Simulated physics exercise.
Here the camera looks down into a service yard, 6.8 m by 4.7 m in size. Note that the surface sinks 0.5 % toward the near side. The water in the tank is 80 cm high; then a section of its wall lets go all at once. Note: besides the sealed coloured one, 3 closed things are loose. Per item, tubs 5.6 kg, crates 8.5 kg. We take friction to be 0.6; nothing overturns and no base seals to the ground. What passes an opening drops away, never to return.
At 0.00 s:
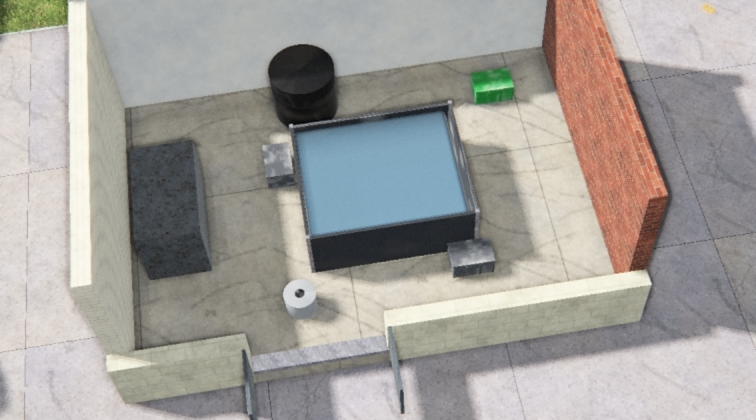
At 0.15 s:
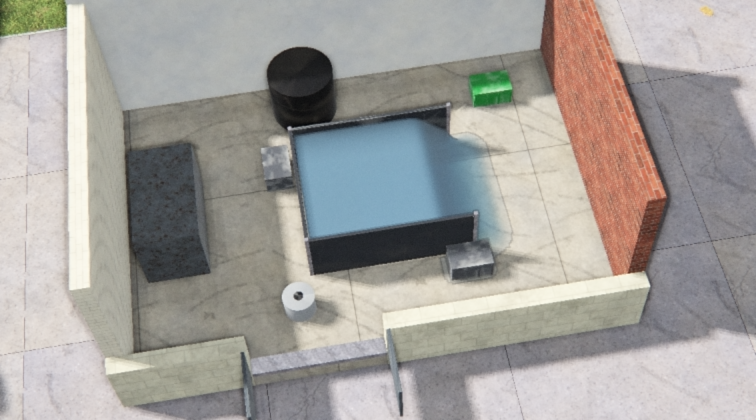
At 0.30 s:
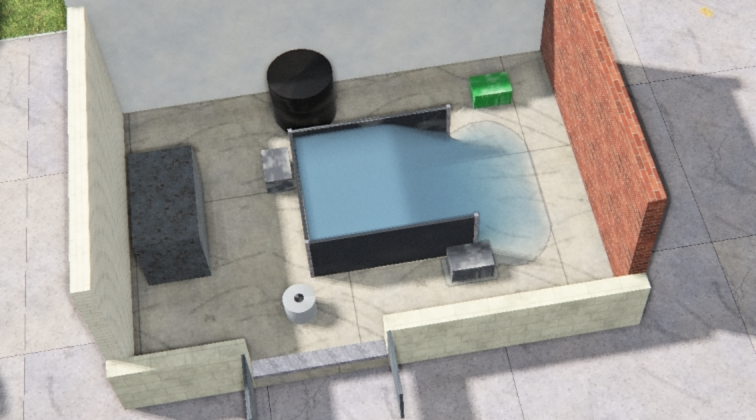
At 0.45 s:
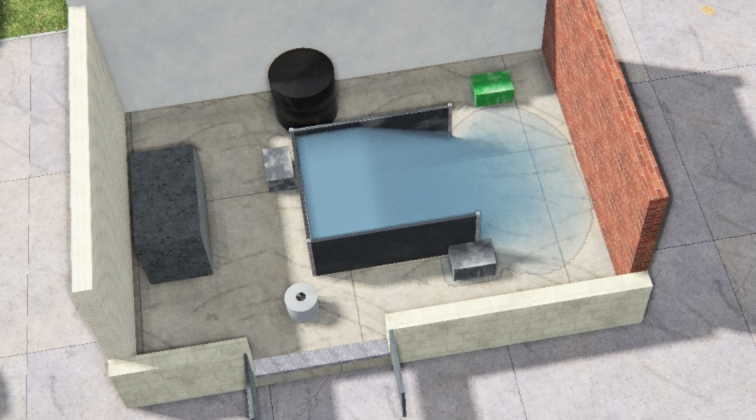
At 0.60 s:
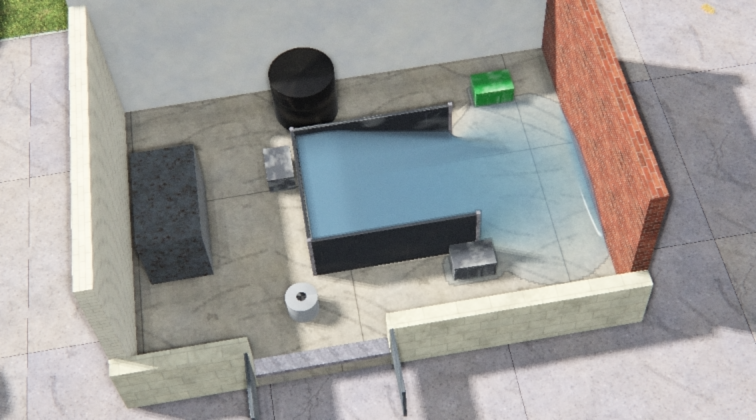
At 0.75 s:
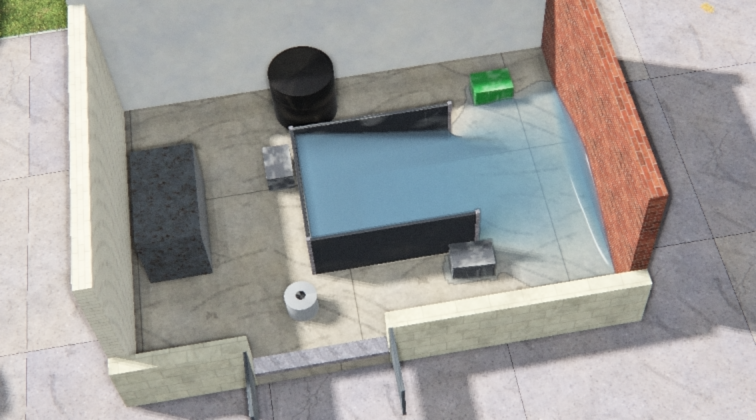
In the video, a walled yard holds a dark-sided tank of blue water; its right side opens and water spreads rightward across the paved floor to the brick wall, while the green crate and other objects stay still.
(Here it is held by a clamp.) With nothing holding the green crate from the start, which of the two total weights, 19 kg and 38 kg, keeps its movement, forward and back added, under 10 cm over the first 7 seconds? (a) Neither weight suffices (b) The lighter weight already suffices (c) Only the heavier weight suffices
Answer: A.
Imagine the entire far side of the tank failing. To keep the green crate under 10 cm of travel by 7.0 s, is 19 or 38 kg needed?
So no choice works.
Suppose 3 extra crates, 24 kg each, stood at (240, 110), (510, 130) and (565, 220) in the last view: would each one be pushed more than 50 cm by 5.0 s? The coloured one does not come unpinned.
In turn: Less, over, past it.
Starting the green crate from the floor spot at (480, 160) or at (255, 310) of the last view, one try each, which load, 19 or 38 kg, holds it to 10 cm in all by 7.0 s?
Try 1: Both insufficient. Try 2: Both insufficient.
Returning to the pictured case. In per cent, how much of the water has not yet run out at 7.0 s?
I'd say some 96 percent hasn't gone yet.
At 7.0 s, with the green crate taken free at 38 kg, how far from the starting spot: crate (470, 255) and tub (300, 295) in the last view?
Net shift, one by one: 450 cm / 200 cm.
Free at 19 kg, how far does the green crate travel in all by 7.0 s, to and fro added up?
Roughly 600 cm.
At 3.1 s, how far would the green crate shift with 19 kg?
150 cm.
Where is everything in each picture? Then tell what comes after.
The green crate at (492, 80) rests on the ground; 4.3 m2 under water; 0 of 4 have shifted, in the first picture.
The green crate at (491, 82) rests on the ground; water covers 5.5 m2; 0 of 4 have shifted, in the second picture.
The green crate at (491, 84), on the bottom; water covers 7.0 m2; 0 of 4 have shifted, in the third picture.
The green crate at (492, 82), on the bottom; water covers 8.9 m2; 0 of 4 have shifted, in the fourth picture.
The green crate at (492, 81), on the bottom; water covers 9.9 m2; 0 of 4 have shifted, in the fifth picture.
The green crate at (492, 80) rests on the ground; 10.4 m2 under water; 0 of 4 have shifted, in the sixth picture.
After 1.4 s the green crate would be 4 cm from its start with 19 kg and 0 cm from its start with 38 kg; 5 cm of water round it then.
After 3.1 s the green crate would be 166 cm from its start with 19 kg and 134 cm from its start with 38 kg; 9 cm of water round it then.
After 4.9 s the green crate would be 400 cm from its start with 19 kg and 242 cm from its start with 38 kg; 21 cm of water round it then.
After 7.0 s the green crate would be 475 cm from its start with 19 kg and 377 cm from its start with 38 kg; 6 cm of water round it then.
